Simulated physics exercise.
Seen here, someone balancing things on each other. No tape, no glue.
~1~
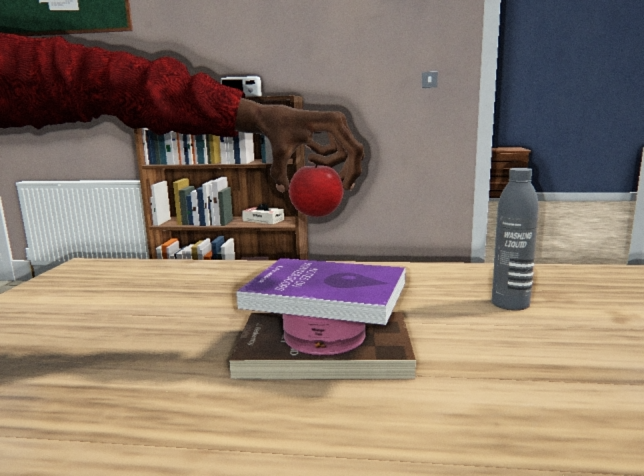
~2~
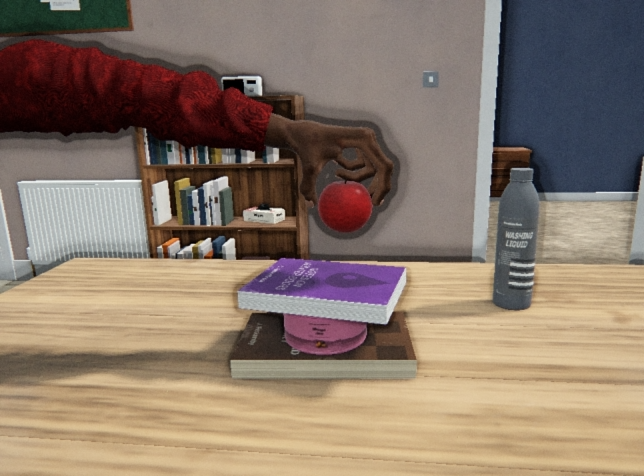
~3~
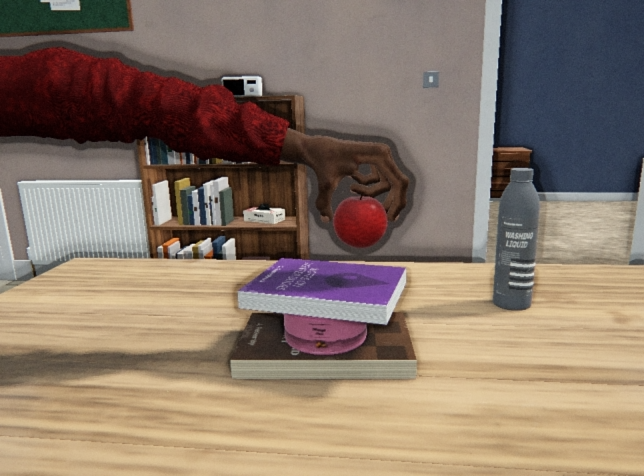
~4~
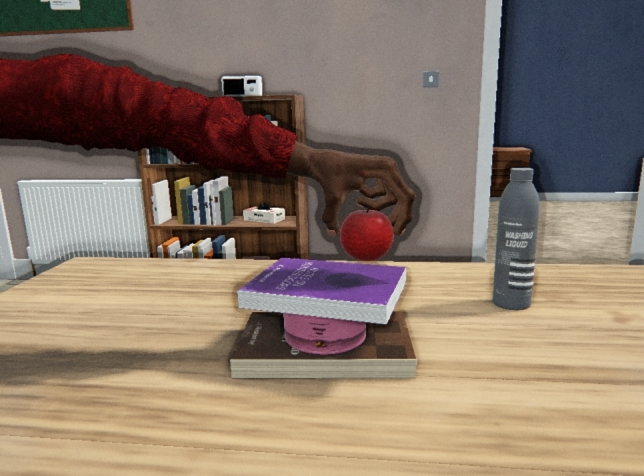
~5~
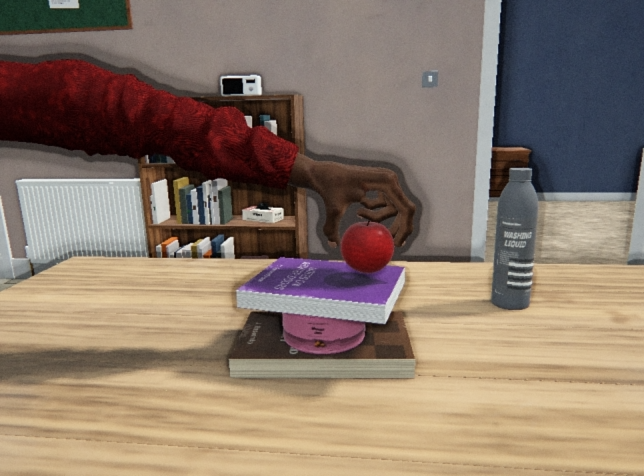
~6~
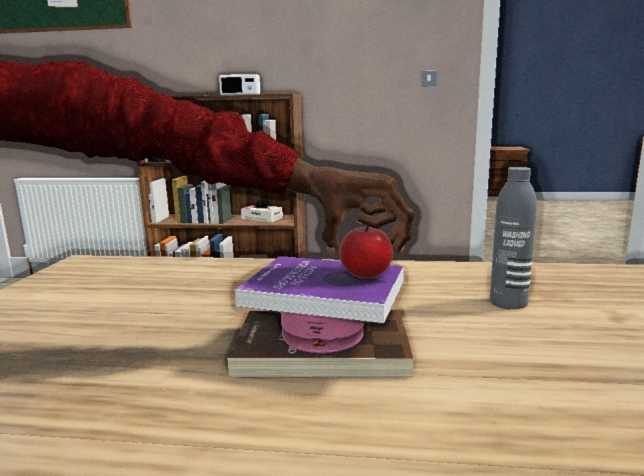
Hand in a red sleeve lowering a red apple rightward and down onto a purple book stacked above a brown book.
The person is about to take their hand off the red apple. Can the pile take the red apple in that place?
Here the pile keeps its balance.
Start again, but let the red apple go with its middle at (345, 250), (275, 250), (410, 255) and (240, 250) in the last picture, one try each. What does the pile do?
In the first case it stays up; in the second case it holds; in the third case it comes apart; in the fourth case it gives way.
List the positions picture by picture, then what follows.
In the first picture, still above its spot; red apple (316, 191).
In the second picture, still above its spot; red apple (345, 206); brown book (325, 342).
In the third picture, still above its spot; red apple (361, 221).
In the fourth picture, still above its spot; red apple (366, 235); brown book (325, 342).
In the fifth picture, still above its spot; red apple (367, 246).
In the sixth picture, set down, still held; red apple (366, 253); brown book (322, 340).
Then, 0.30 s on from there, no change.
Then, 0.70 s on from there, red apple resting near (366, 253).
In the end, all 5 unmoved. At the end, from the last picture's camera, red apple near (366, 253). The pile stays up.
